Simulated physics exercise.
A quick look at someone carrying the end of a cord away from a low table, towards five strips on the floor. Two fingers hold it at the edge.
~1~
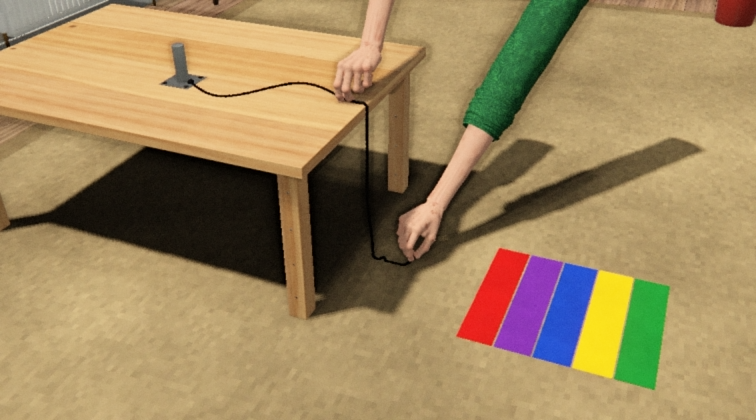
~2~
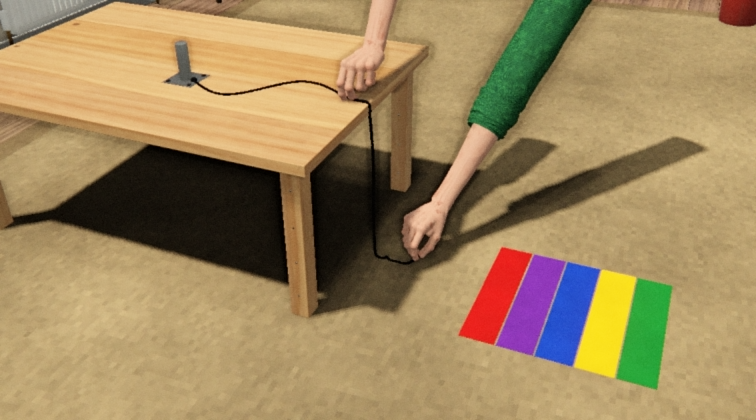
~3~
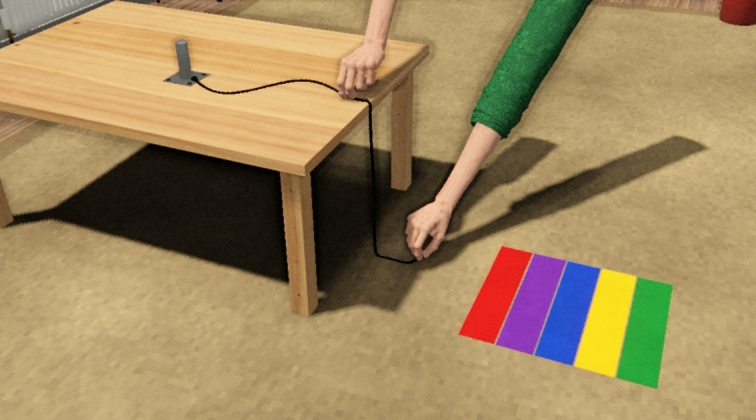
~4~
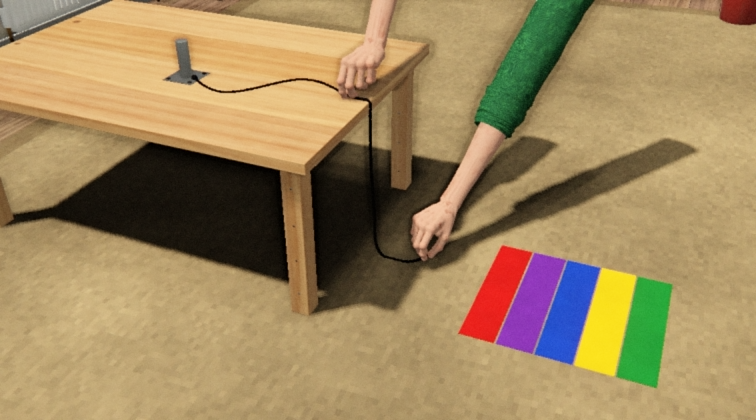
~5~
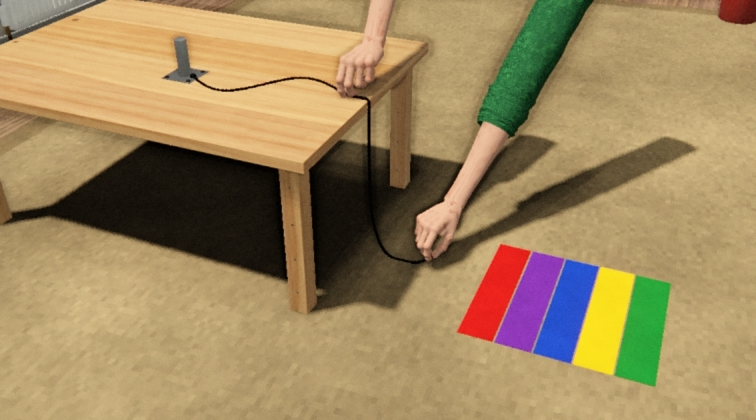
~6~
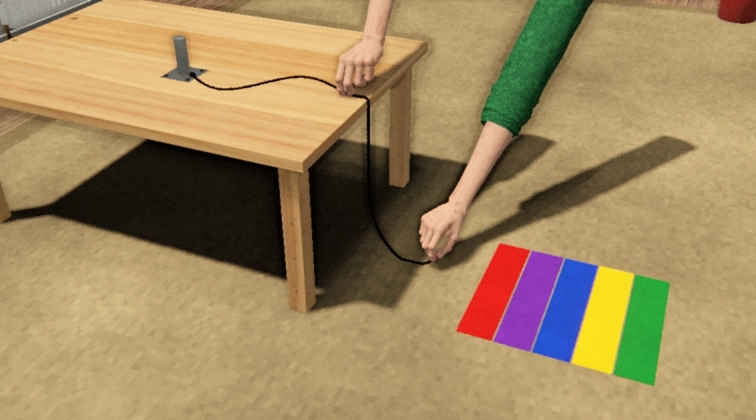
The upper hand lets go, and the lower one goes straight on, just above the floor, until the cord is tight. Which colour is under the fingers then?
Over blue.
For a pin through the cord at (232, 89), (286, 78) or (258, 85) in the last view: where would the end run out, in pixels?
The places are (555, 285), (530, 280) and (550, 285).
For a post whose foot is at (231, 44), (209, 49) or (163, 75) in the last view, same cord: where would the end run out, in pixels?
The places are (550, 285), (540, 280) and (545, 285).
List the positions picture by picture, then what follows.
In the first frame, end (414, 257); red (482, 323); purple (519, 333); blue (557, 343); yellow (597, 353); green (638, 364).
In the second frame, end (419, 256); cord through (208, 90) (274, 86) (332, 89) (371, 127) (374, 193) (375, 247).
In the third frame, end (422, 256).
In the fourth frame, end (427, 256); cord through (208, 88) (274, 84) (332, 87) (370, 125) (373, 190) (377, 245).
In the fifth frame, end (432, 256).
In the sixth frame, end (436, 256); cord through (206, 85) (272, 81) (330, 85) (368, 123) (369, 188) (386, 243).
Soon after, end near (511, 275); over red.
Then, end near (546, 283); over purple.
At full stretch, end near (569, 289); over blue. The end stops over the blue strip.
